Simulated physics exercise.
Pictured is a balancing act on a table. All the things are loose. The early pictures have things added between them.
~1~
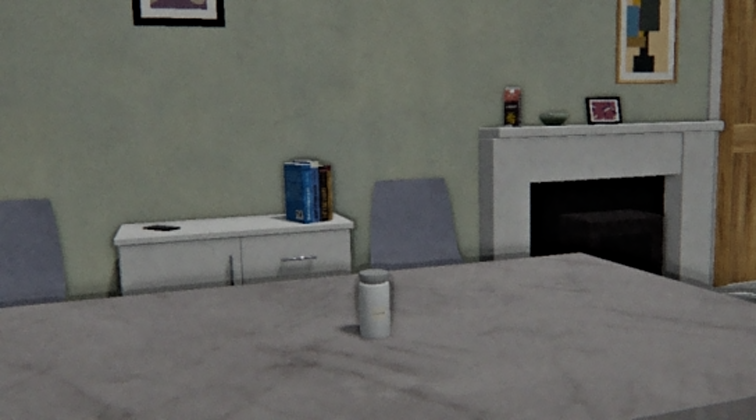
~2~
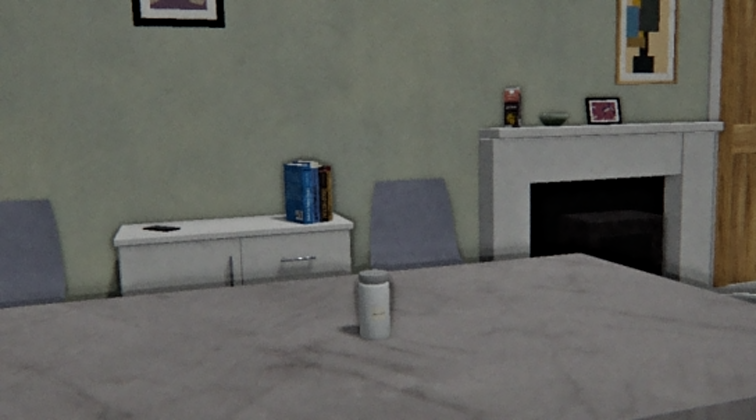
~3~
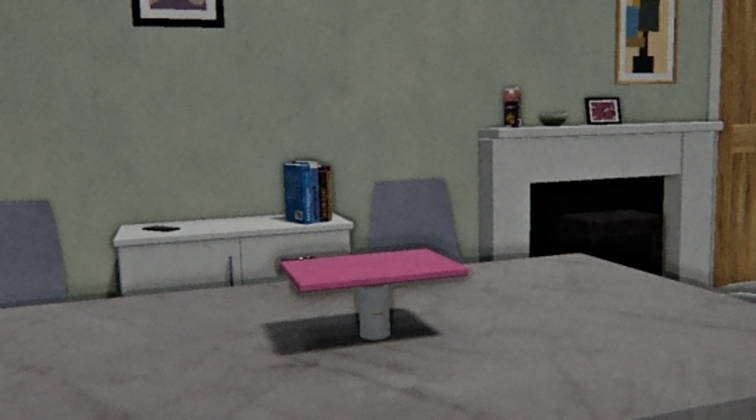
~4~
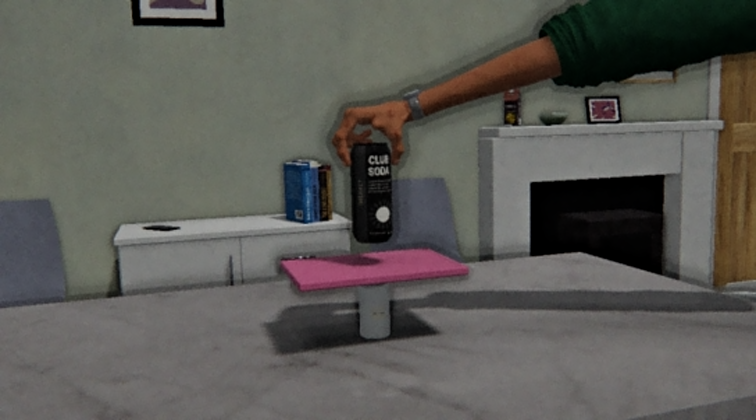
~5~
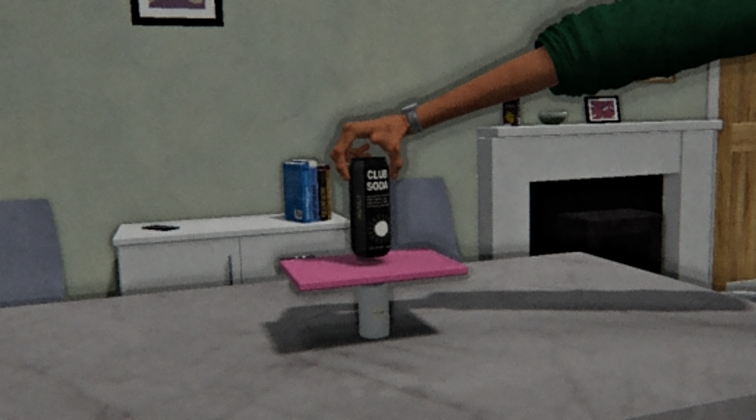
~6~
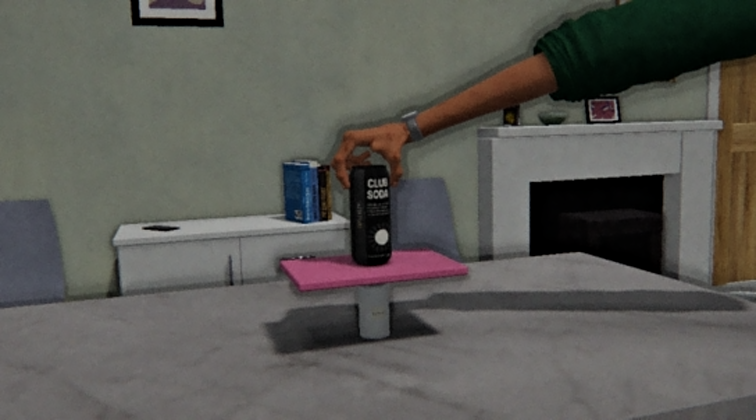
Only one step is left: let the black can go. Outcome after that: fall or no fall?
No fall.
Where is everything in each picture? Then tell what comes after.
In the first picture, the last thing is not in view yet; white shaker (374, 303).
In the second picture, the last thing is not in view yet; white shaker (374, 304).
In the third picture, the last thing is not in view yet; white shaker (374, 304).
The fourth picture shows on its way; black can (371, 193); white shaker (374, 303).
The fifth picture shows on its way; black can (370, 207); white shaker (374, 303).
The sixth picture shows in place under the hand; black can (370, 215); white shaker (374, 303).
Then, 0.20 s past the last view, nothing moves.
Then, 0.40 s past the last view, black can resting near (370, 216).
Finally, all 3 still in place. Final places as the last picture's camera would see them, black can near (370, 216). The stack keeps its balance.
